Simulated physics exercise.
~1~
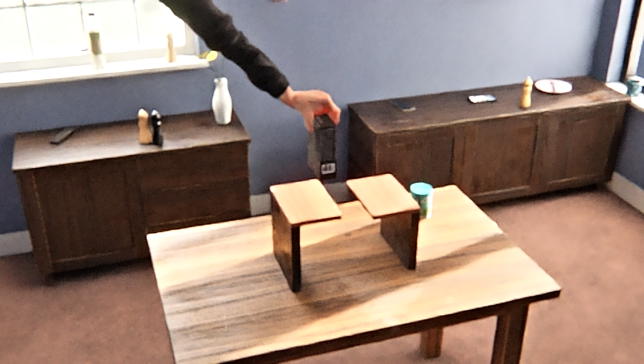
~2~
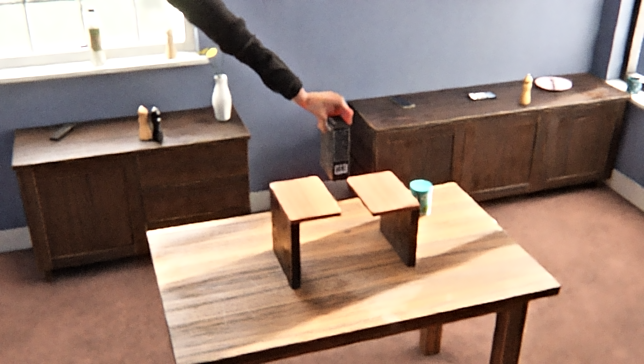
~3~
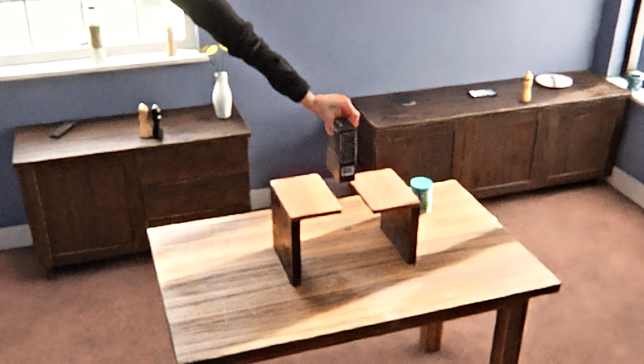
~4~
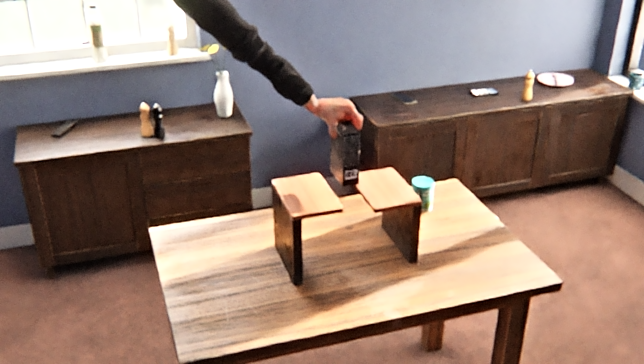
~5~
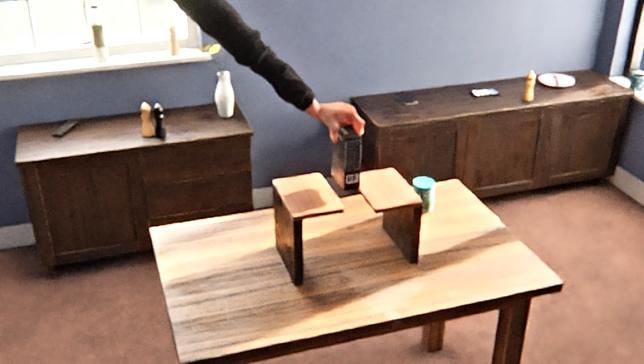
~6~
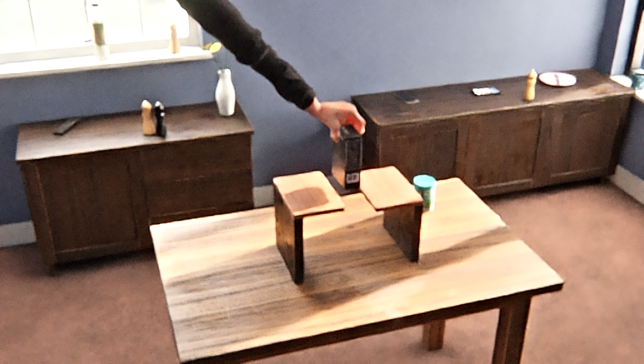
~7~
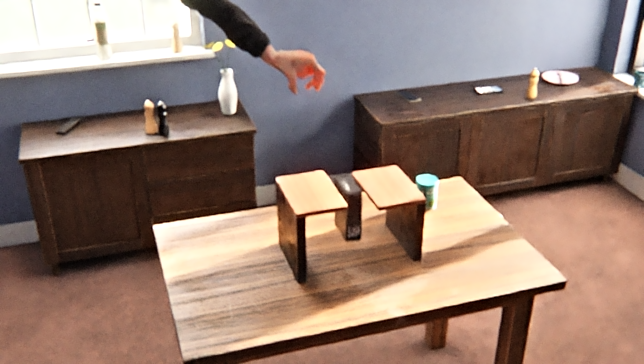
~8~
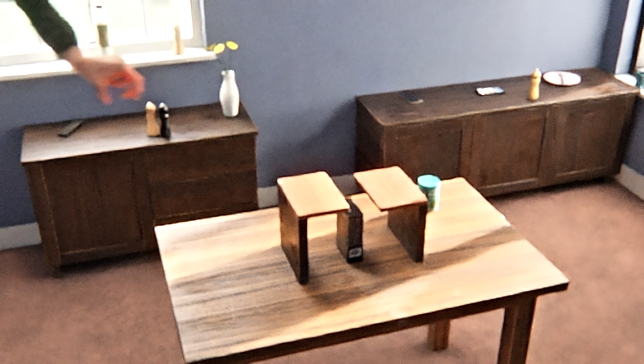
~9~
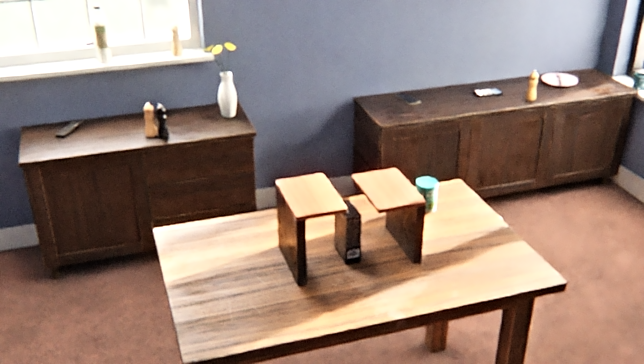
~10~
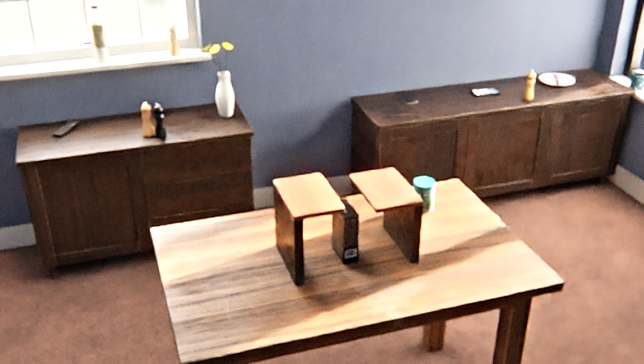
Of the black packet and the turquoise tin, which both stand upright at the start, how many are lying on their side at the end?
None of them are, as the black packet stands upright between the ledges and the turquoise tin is still upright in its place.
